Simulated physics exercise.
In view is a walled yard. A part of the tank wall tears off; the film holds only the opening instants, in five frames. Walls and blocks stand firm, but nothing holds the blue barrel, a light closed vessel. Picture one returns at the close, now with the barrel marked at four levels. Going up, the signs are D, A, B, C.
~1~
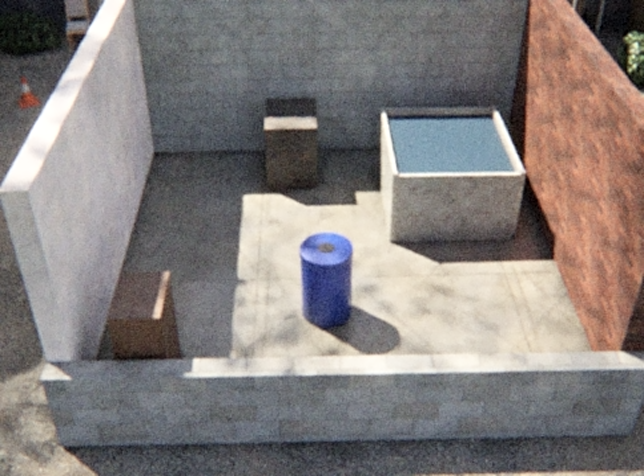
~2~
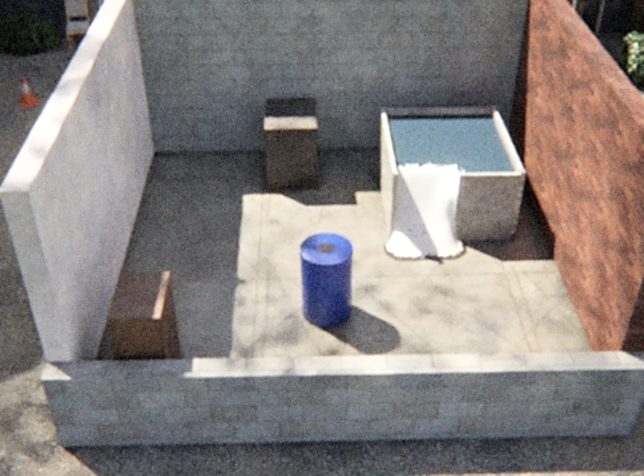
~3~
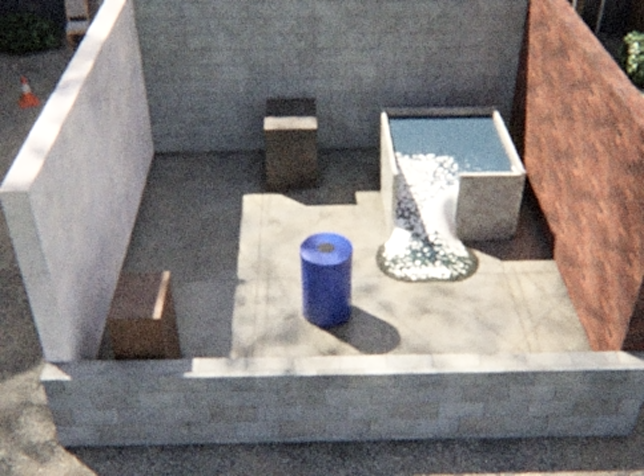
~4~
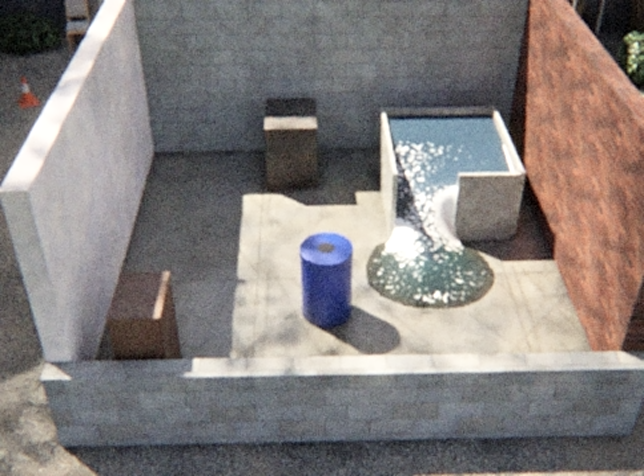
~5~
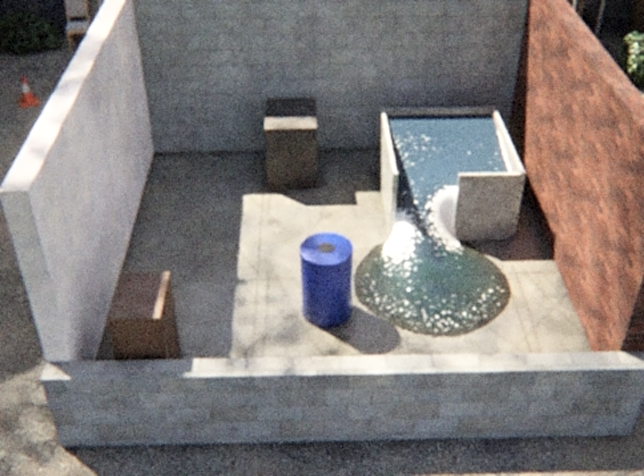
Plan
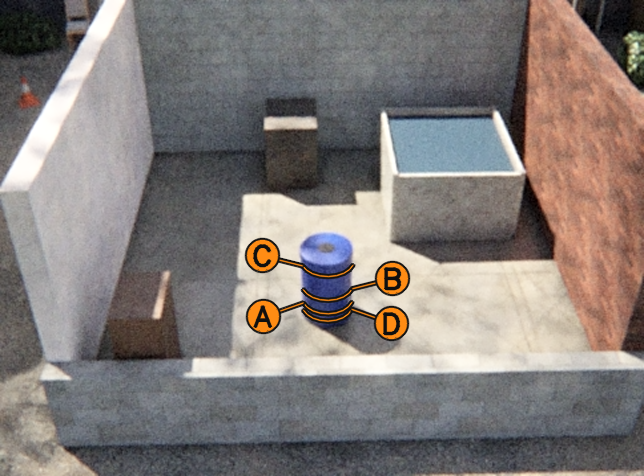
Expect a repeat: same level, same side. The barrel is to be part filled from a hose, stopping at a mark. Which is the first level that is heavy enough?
The answer is mark B.
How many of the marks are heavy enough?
Two.
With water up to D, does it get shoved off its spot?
Yes, that goes wrong.
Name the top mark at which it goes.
It is A.
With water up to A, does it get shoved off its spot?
Yes, it does.
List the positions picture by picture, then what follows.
Lid of the blue barrel at (327, 248); tank full, its middle at (448, 144), in the first frame.
In the second frame, 2 % of the ground under water, its edge towards the barrel at (403, 252).
In the third frame, 4 % of the ground under water, its edge towards the barrel at (390, 266).
In the fourth frame, 7 % of the ground under water, its edge towards the barrel at (388, 291).
Lid of the blue barrel at (327, 248); 10 % of the ground under water, its edge towards the barrel at (372, 303), in the fifth frame.
In orange, A at (328, 313); B at (328, 300); C at (328, 276); D at (328, 321); from the bottom up D, A, B, C.
Choosing A, it is pushed about its own width away.
Choosing B, it does not move.
Choosing C, it does not move.
Choosing D, it is pushed about 5 times its own width away.
